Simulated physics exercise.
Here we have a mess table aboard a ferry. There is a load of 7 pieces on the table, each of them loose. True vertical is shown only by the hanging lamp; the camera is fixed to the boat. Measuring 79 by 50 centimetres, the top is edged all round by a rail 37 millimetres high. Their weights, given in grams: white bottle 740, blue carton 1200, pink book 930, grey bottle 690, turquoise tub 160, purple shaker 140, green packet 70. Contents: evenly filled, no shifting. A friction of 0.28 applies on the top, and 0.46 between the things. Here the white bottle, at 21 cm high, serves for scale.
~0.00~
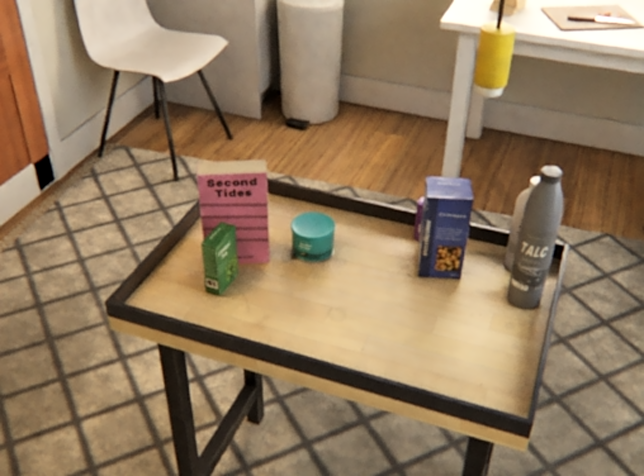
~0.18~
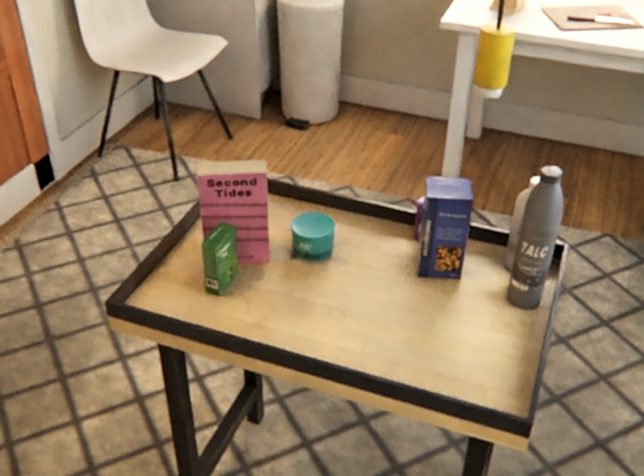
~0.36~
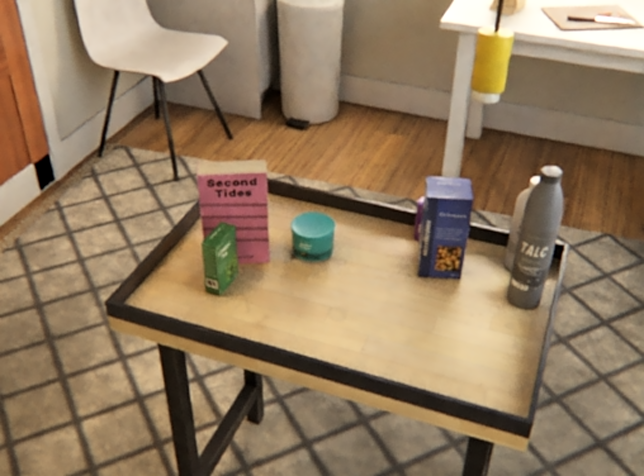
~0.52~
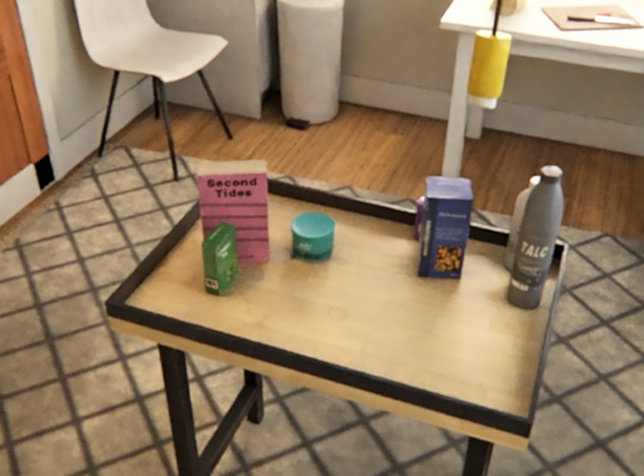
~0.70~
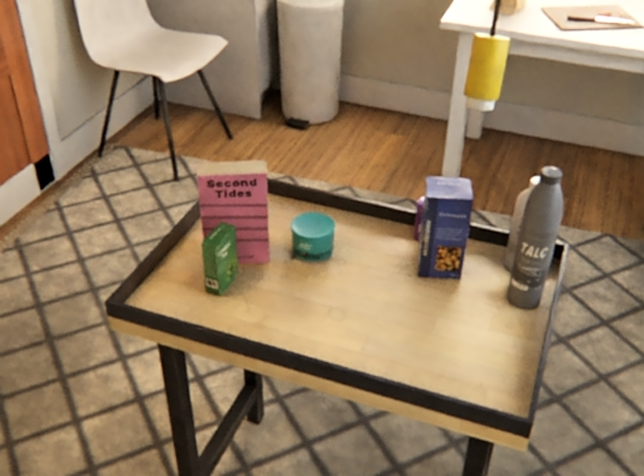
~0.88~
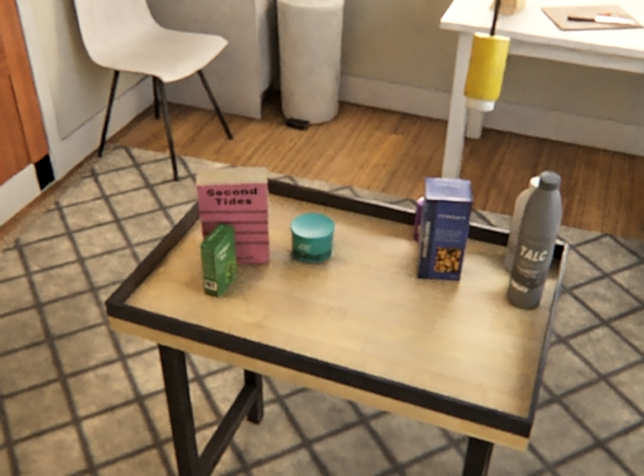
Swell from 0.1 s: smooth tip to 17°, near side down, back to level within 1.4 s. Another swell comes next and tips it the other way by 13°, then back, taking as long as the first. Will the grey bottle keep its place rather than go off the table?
It is going to cling to the table.
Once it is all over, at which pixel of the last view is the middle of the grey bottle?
Around (513, 348).
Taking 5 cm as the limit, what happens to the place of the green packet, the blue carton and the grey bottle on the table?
In short, the green packet leaves its position, the blue carton stays close to home, the grey bottle leaves its position.
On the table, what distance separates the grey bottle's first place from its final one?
I'd put it at about 22 centimetres.
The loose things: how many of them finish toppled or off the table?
The count comes out at 2.
Around 1.08 s, boat heeled 11°, near side down; grey bottle tipped 25° against what carries it near (532, 259); pink book tipped 44° against what carries it; green packet shifted 11 cm.
Around 1.28 s, boat heeled 4°, near side down; grey bottle on its side near (510, 348); pink book tipped 50° against what carries it; green packet shifted 12 cm.
Finally (3.4 s), on their side or leaning hard on the table, pink book and grey bottle; not toppled but over 5 cm from the start, green packet; the other 4 still in place (within 5 cm). In the last view, grey bottle near (513, 348).
